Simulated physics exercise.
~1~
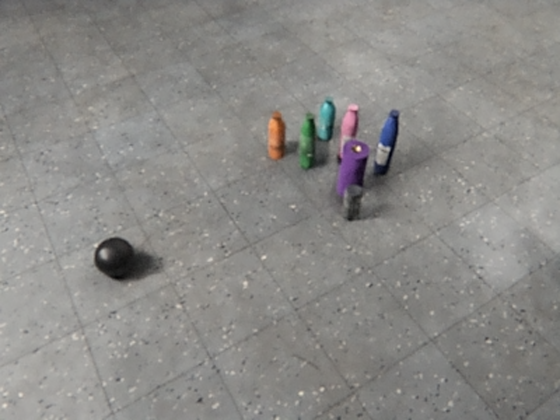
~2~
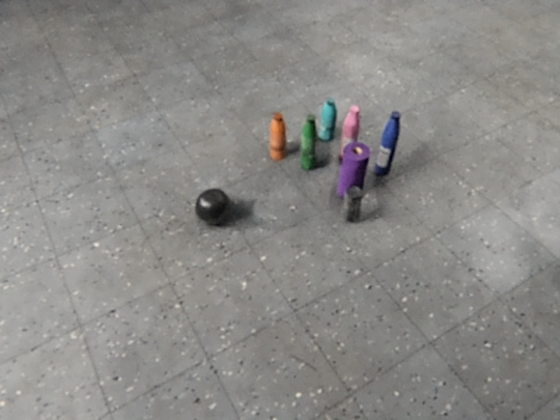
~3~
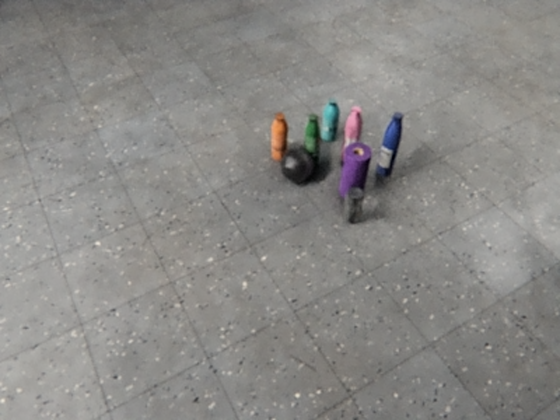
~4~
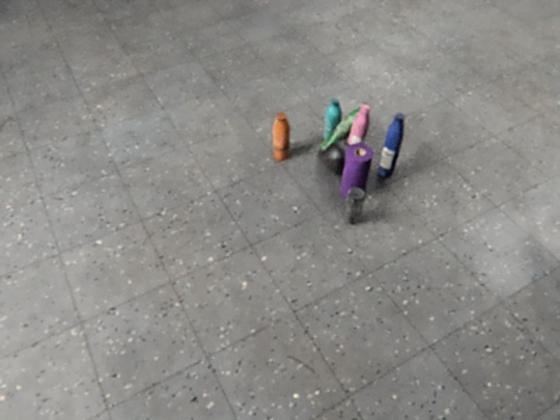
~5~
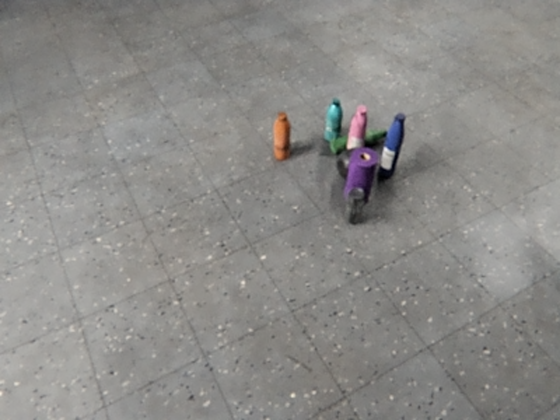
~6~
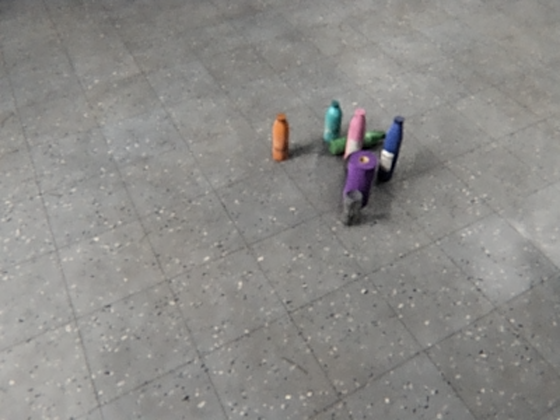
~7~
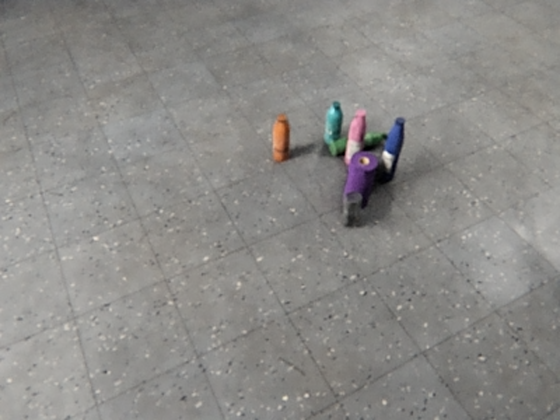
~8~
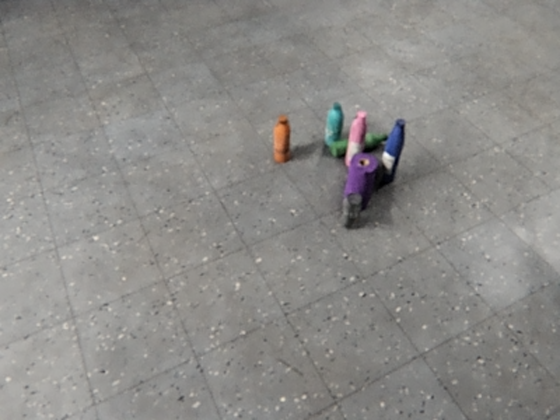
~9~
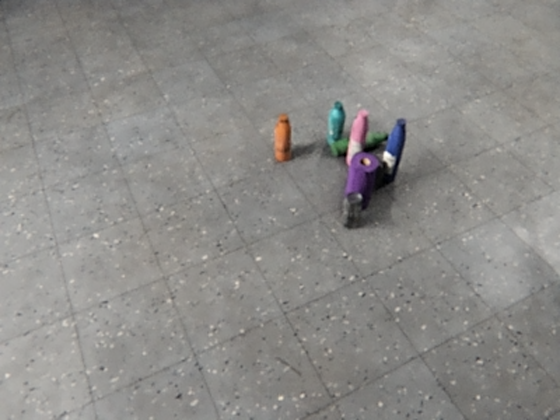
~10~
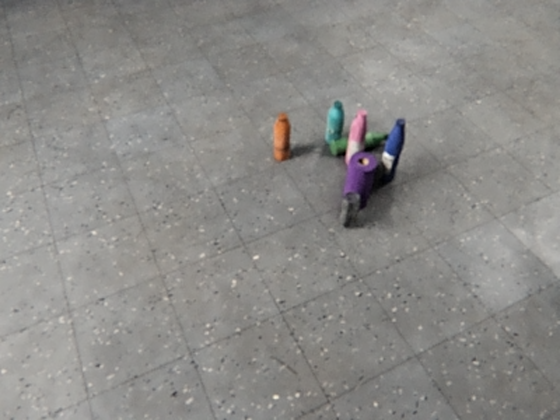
A black ball rolls from the left across a speckled grey tiled floor, heading up and right toward a loose cluster of coloured bottles, a purple roll and a small grey can. It passes close to the orange bottle, which stays standing, and runs into the green one. The green bottle leans to the right and topples among the others as the ball pushes in behind the purple roll and slips largely out of sight. At the end the green bottle lies on its side, while the orange, turquoise, pink and blue bottles, the purple roll and the can remain upright.
